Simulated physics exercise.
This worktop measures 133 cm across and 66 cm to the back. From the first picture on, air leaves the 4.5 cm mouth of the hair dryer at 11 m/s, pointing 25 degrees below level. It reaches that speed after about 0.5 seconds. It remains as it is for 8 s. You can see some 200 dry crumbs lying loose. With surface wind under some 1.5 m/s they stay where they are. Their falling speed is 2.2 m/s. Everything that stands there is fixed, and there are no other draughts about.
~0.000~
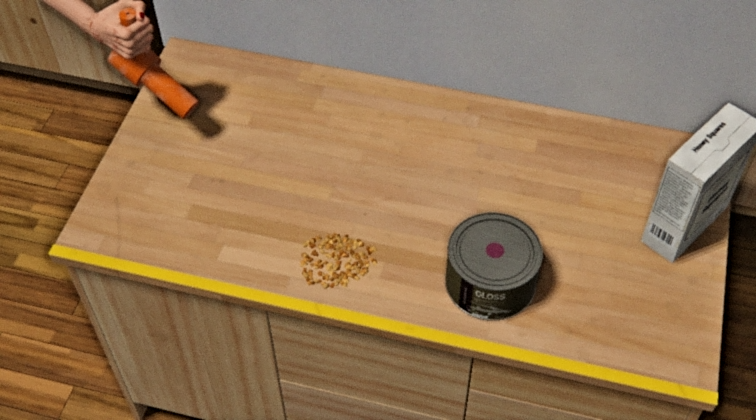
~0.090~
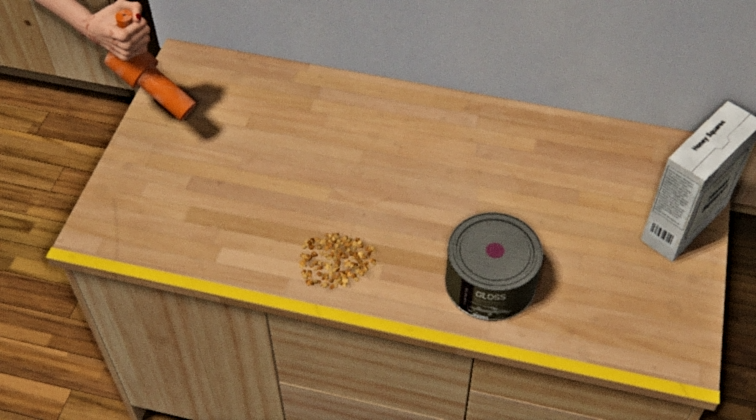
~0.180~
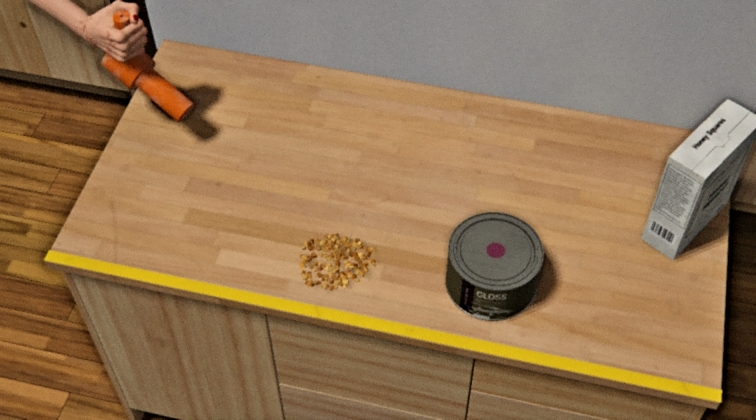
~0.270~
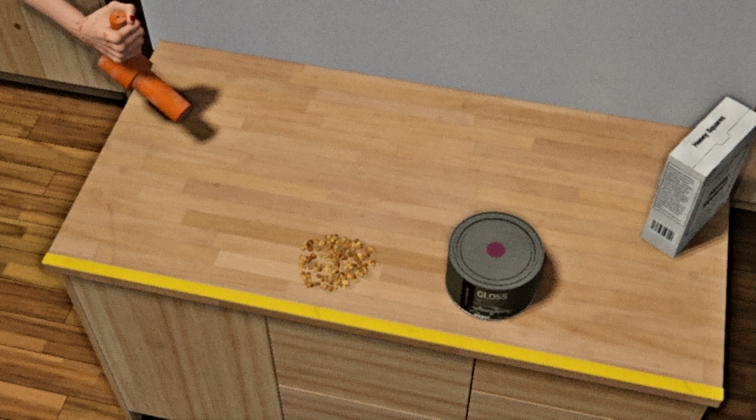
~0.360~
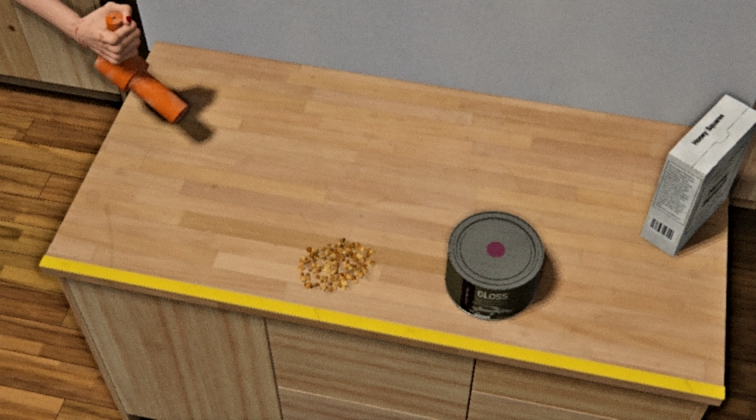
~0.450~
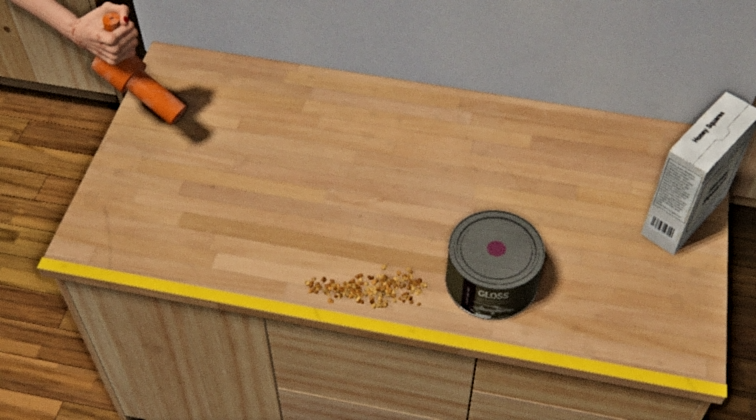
A pale wooden worktop with a bright yellow front edge, set against a grey wall above a wood-plank floor, is seen from above at an angle. A hand holds an orange hair dryer at the far left corner, with golden-brown crumbs near the front, a dark tin right of them and a pale carton at the right. The crumbs lie still at first, then most shift right and towards the yellow edge, spreading into a band beside the tin, as the view drifts very slightly.
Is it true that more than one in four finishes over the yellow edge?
My money says the one-in-four line is overrun at that edge.
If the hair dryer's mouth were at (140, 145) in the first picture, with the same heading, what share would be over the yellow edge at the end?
I'd put it at around 90 per cent.
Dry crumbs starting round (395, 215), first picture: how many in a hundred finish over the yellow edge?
Roughly 20 per cent.
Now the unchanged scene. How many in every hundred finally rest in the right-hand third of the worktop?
About 0 percent.
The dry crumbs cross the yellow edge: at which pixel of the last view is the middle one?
(432, 342).
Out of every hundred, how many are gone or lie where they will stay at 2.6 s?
Roughly 100 per cent of them.
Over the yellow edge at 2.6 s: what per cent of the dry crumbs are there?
It comes to around 100 %.
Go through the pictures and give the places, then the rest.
The middle of the dry crumbs is near (336, 259), none has stirred yet and the mouth of the hair dryer is at (191, 110), in the first picture.
The middle of the dry crumbs is near (335, 259), none has stirred yet and the yellow edge is centred on (365, 327), in the second picture.
The middle of the dry crumbs is near (335, 260), none has stirred yet, the top of a large tin is at (496, 250) and the top of a carton is at (717, 137), in the third picture.
The middle of the dry crumbs is near (334, 261) and none has stirred yet, in the fourth picture.
The middle of the dry crumbs is near (335, 263), the farthest in sight from the hair dryer is at (373, 266) and about 15 % have left their places, in the fifth picture.
The middle of the dry crumbs is near (374, 293), the farthest in sight from the hair dryer is at (419, 305) and about 90 % have left their places, in the sixth picture.
After 1.6 s, 100 % are over the yellow edge; 100 % have settled or left.
After 2.6 s, 100 % are over the yellow edge; 100 % have settled or left.
After 4.4 s, 100 % are over the yellow edge; 100 % have settled or left.
After 8.0 s, at the end, 100 % are over the yellow edge.
